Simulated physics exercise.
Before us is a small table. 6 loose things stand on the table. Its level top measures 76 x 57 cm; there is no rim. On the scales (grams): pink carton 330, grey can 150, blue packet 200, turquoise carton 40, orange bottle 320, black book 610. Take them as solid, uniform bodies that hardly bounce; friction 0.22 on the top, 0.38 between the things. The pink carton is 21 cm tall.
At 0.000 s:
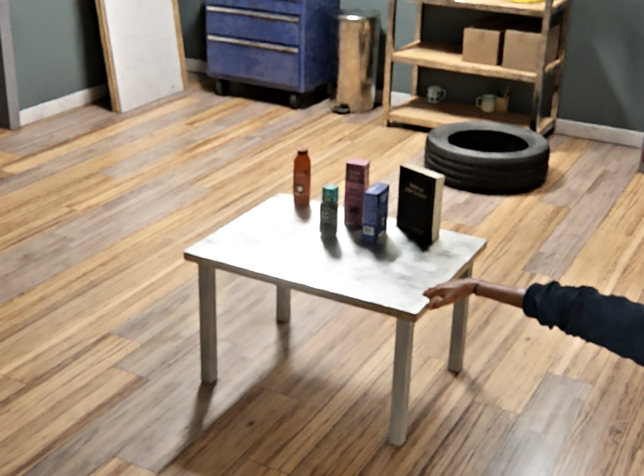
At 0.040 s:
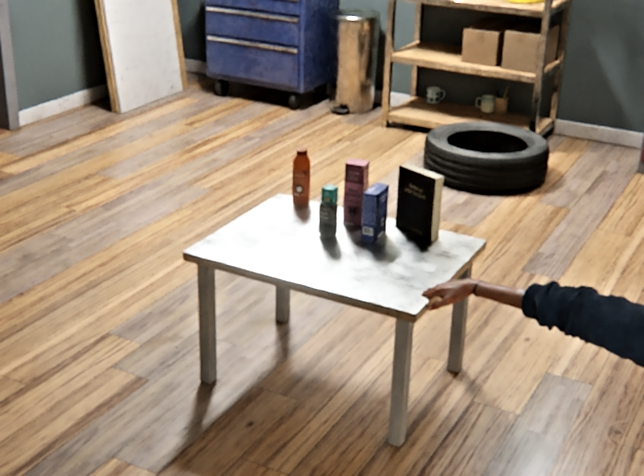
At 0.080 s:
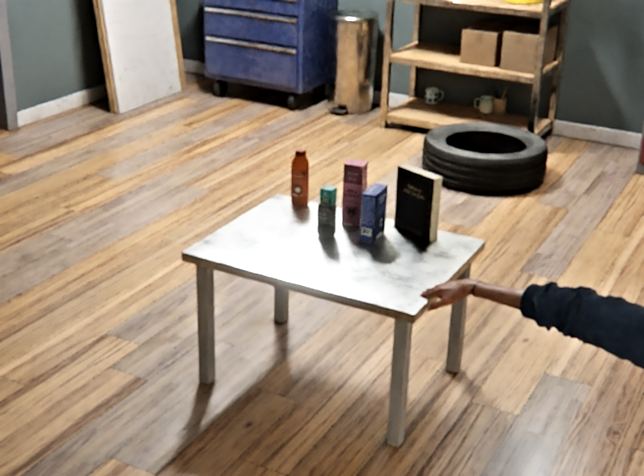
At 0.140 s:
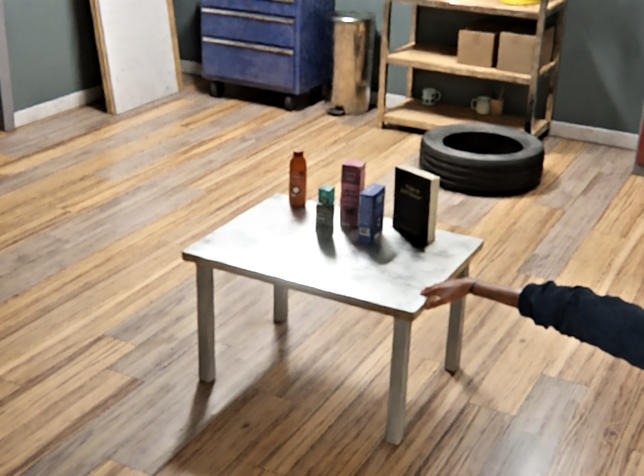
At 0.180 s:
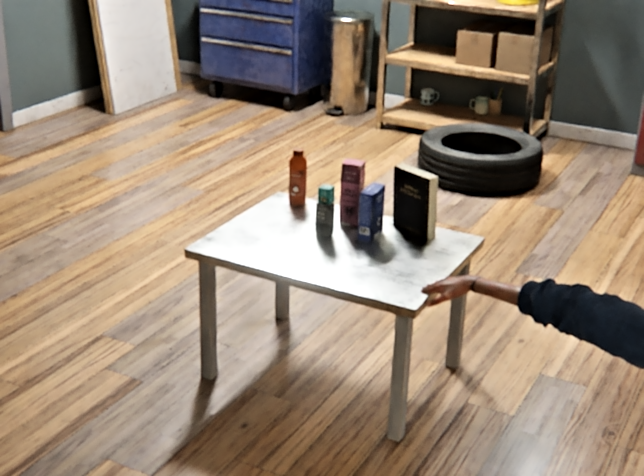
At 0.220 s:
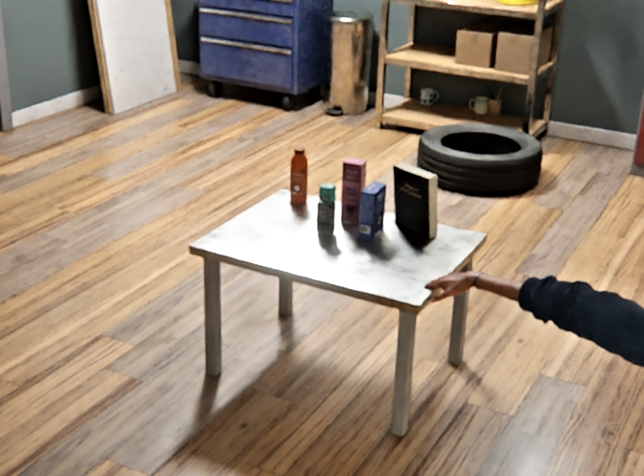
In the video, a dark-sleeved arm reaches in from the right and holds the corner of a small table bearing cartons, an orange bottle and a black book, then the table shifts slightly and the book leans a little.
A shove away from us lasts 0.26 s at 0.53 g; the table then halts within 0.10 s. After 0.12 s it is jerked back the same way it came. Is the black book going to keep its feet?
The black book falls over.
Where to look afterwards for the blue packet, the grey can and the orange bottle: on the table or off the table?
The blue packet is still on the table; the grey can ends on the table; the orange bottle ends off the table.
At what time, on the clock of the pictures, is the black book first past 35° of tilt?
Near 0.3 s.
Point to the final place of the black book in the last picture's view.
Around (432, 320).
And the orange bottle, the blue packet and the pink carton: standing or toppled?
The orange bottle topples; the blue packet stays upright; the pink carton topples.
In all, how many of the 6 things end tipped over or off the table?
In all, 3.
After 0.42 s, table shifted 25 cm; black book 58° off upright near (424, 199); blue packet moved 14 cm; pink carton moved 11 cm.
After 0.72 s, table shifted 17 cm; orange bottle now off the table; black book on its side near (429, 207); blue packet moved 6 cm.
After 0.82 s, table shifted 5 cm; pink carton and black book now off the table; turquoise carton moved 14 cm; grey can moved 13 cm.
After 1.12 s, turquoise carton moved 13 cm; grey can moved 12 cm; blue packet moved 5 cm.
In the end (1.6 s), off the table and tipped over, pink carton, orange bottle and black book; not toppled but over 5 cm from the start, grey can and turquoise carton; the last one under 5 cm from the start. In the last view, black book near (432, 320).
